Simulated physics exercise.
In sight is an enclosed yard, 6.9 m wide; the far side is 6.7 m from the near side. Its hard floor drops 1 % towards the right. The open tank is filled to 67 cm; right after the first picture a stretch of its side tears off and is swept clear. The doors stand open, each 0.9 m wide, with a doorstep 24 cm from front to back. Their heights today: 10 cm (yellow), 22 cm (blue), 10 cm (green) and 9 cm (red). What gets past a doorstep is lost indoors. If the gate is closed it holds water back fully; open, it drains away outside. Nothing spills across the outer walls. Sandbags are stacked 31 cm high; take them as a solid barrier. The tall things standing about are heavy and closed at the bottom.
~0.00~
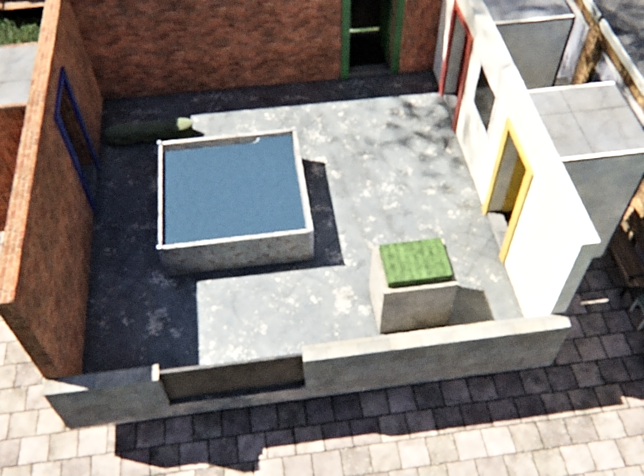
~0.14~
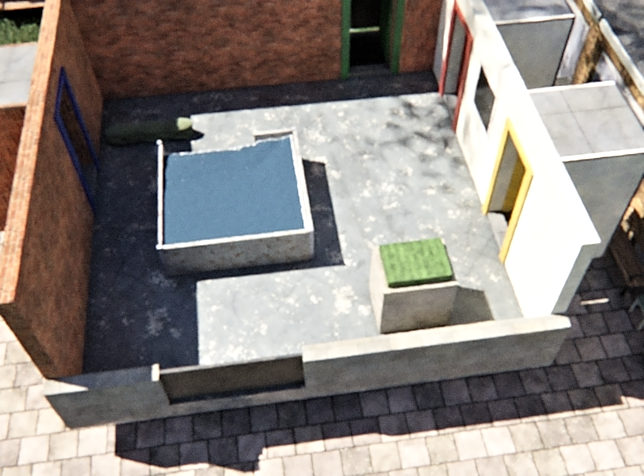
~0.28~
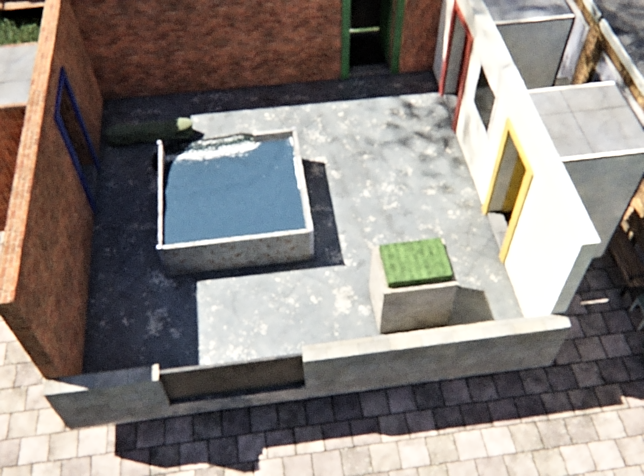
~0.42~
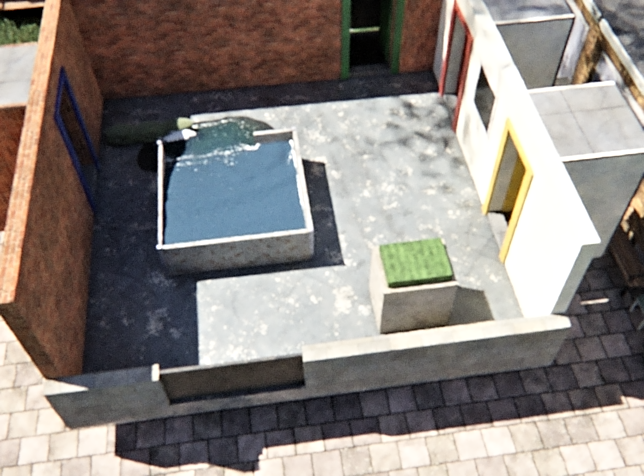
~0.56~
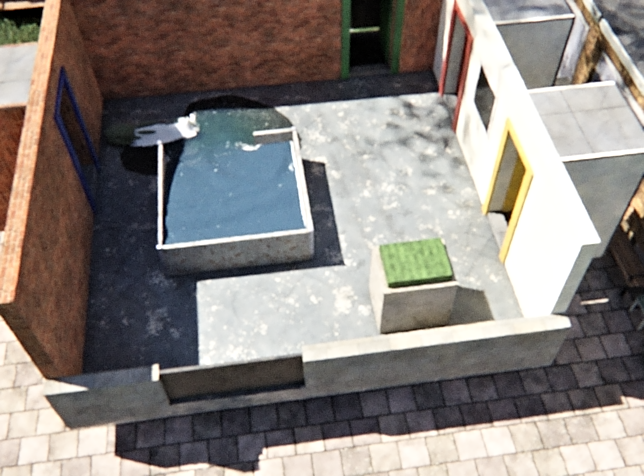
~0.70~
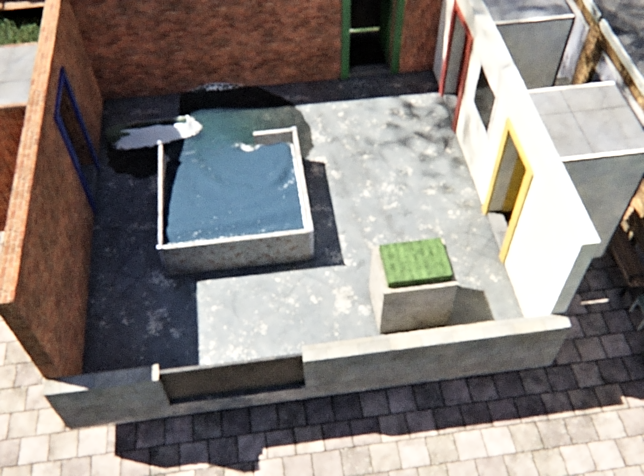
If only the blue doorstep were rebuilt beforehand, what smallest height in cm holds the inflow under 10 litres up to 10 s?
Close to 16 cm is just enough.
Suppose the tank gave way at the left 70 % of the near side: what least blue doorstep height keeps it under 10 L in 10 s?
About 11.5 cm.
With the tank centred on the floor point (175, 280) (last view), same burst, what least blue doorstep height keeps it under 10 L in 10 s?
About 28 cm.
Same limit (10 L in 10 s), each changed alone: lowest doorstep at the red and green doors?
About 21 cm at red and 8.5 cm at green.
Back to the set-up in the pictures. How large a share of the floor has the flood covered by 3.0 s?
About 50 per cent.
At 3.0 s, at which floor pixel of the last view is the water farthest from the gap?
Near (431, 71).
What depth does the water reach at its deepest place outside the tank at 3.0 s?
About 35 cm.
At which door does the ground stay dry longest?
Last comes the yellow one.
After 1.4 s water covers 20 % of the floor, deepest (47 cm) near (185, 142); 9 cm at the blue door, 0 litres in over its 22 cm doorstep.
After 3.0 s water covers 50 % of the floor, deepest (35 cm) near (102, 118); 17 cm at the blue door, 1 litre in over its 22 cm doorstep.
After 10.0 s water covers 95 % of the floor, deepest (17 cm) near (501, 260); 5 cm at the blue door, 1 litre in over its 22 cm doorstep.
At the blue door as built, the water arrived by 1.3 s and peaked near 18 cm at 2.6 s.
With a doorstep of 13.5 cm, 21 litres would have come in within the 10 s; with 18.5 cm, 5 litres. So under 10 litres takes about 16 cm.
